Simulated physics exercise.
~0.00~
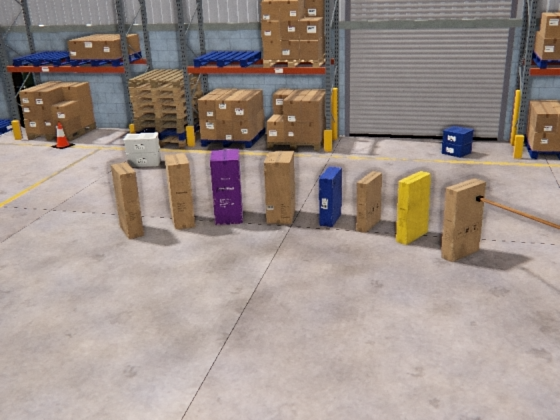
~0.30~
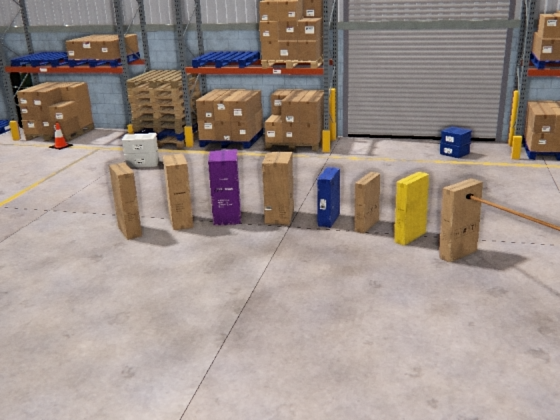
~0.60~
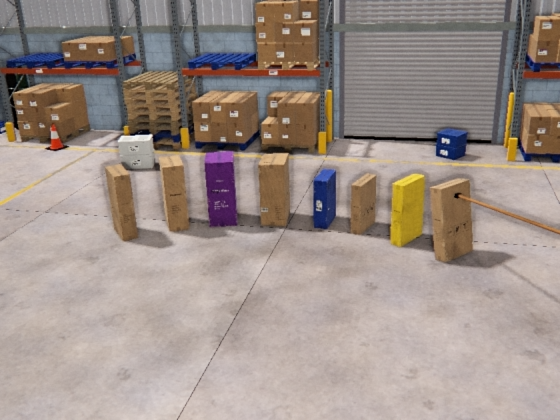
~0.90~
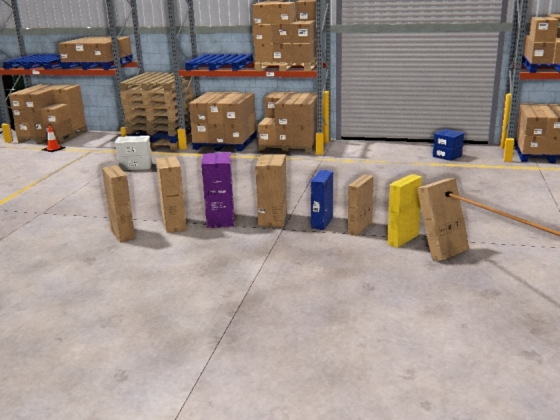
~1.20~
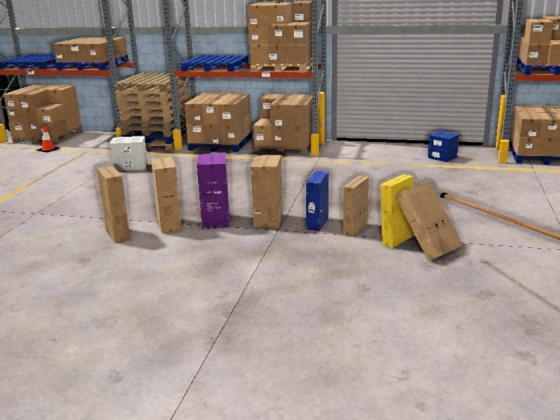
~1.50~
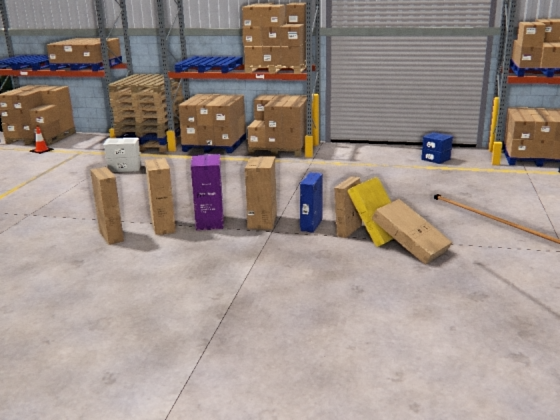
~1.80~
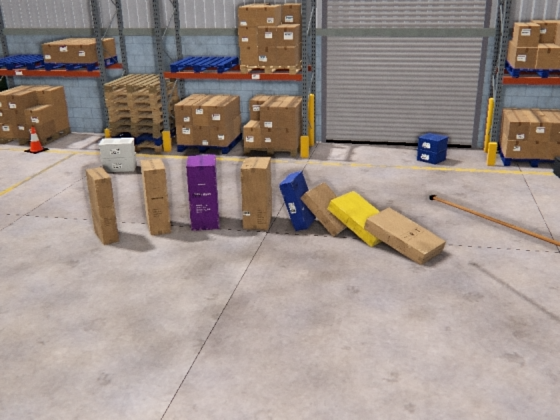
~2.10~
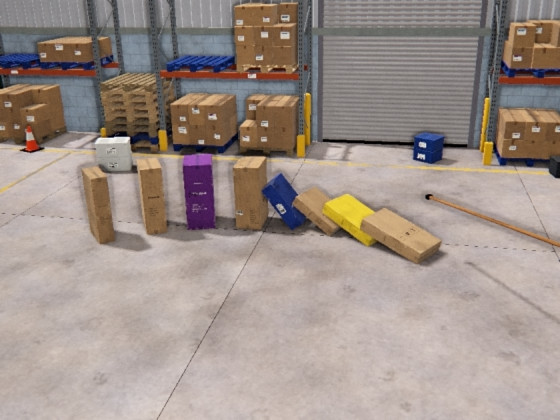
A pole tips the right-end carton, toppling three cartons leftward until the blue one leans over.
